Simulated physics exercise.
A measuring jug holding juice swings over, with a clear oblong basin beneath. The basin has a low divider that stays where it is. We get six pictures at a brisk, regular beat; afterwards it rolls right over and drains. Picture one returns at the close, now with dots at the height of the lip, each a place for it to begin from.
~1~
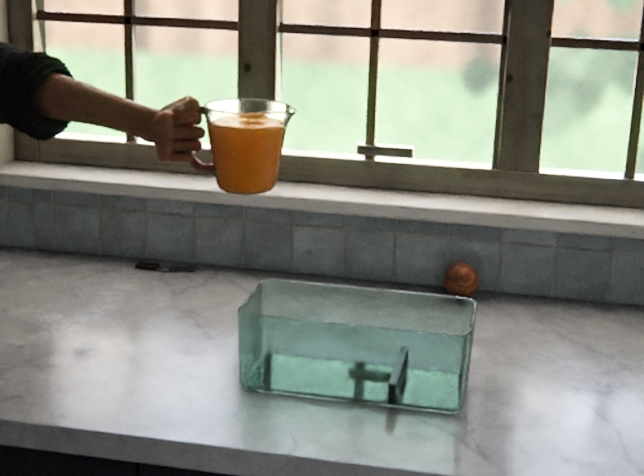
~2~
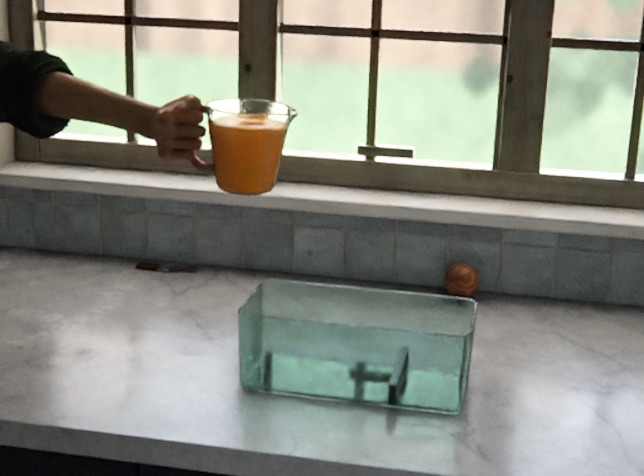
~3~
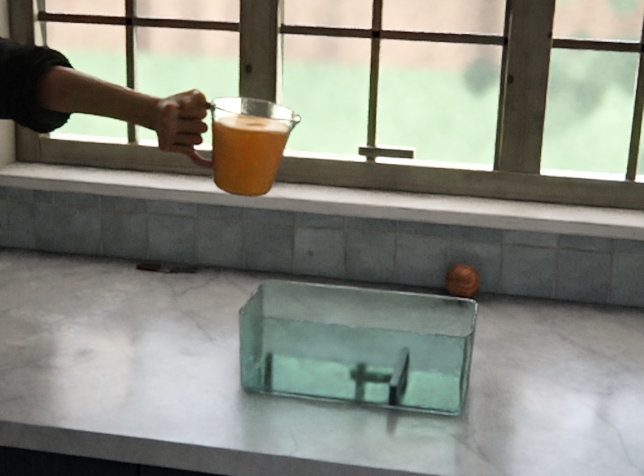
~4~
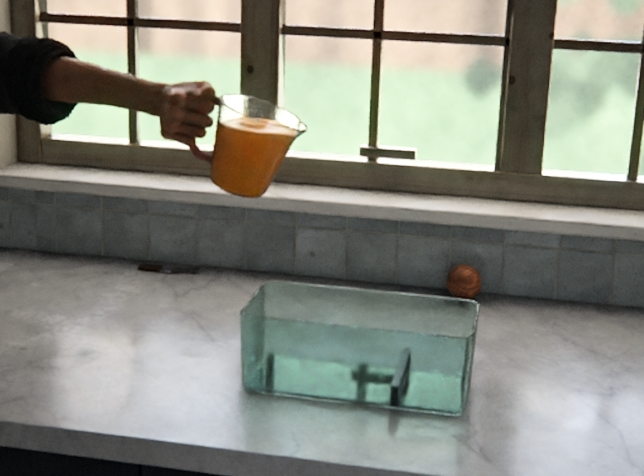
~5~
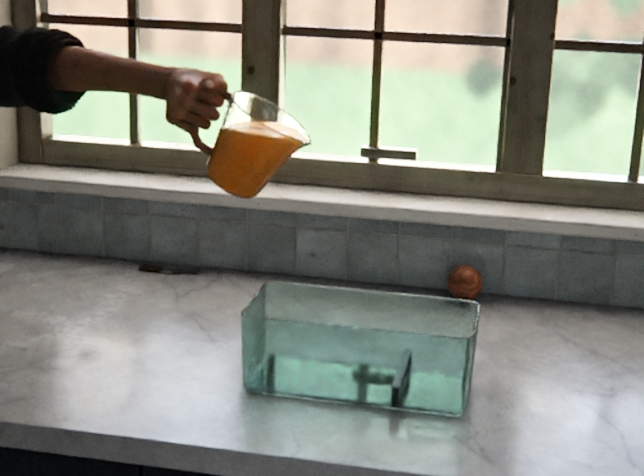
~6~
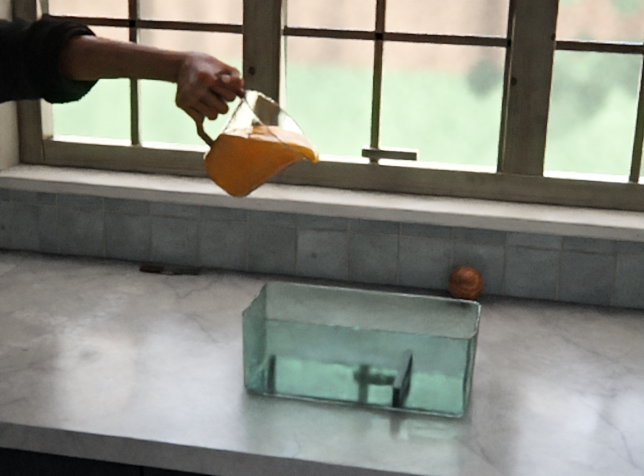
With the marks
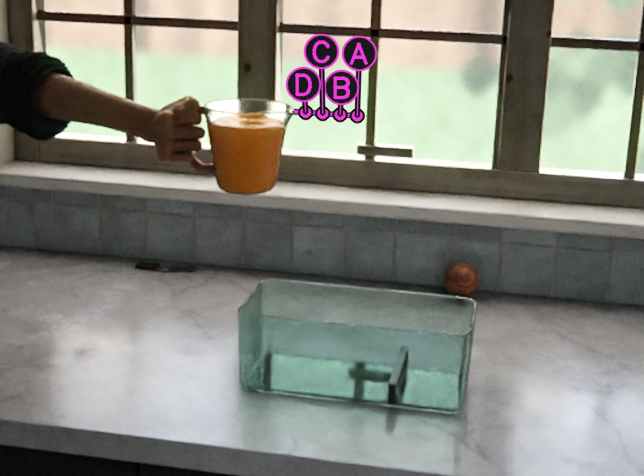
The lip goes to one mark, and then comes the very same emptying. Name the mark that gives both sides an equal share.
Take B.
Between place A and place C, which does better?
A.
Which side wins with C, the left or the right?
The left one.
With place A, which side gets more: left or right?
The right side.
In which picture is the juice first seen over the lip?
In picture 6.
On the marked copy, A at (357, 115); B at (340, 114); C at (322, 113); D at (305, 112).
Choosing A, about 27 % ends left of the wall and 69 % right of it; 3 % is lost outside.
Choosing B, about 49 % ends left of the wall and 48 % right of it; 3 % is lost outside.
Choosing C, about 83 % ends left of the wall and 9 % right of it; 8 % is lost outside.
Choosing D, about 83 % ends left of the wall and 12 % right of it; 5 % is lost outside.
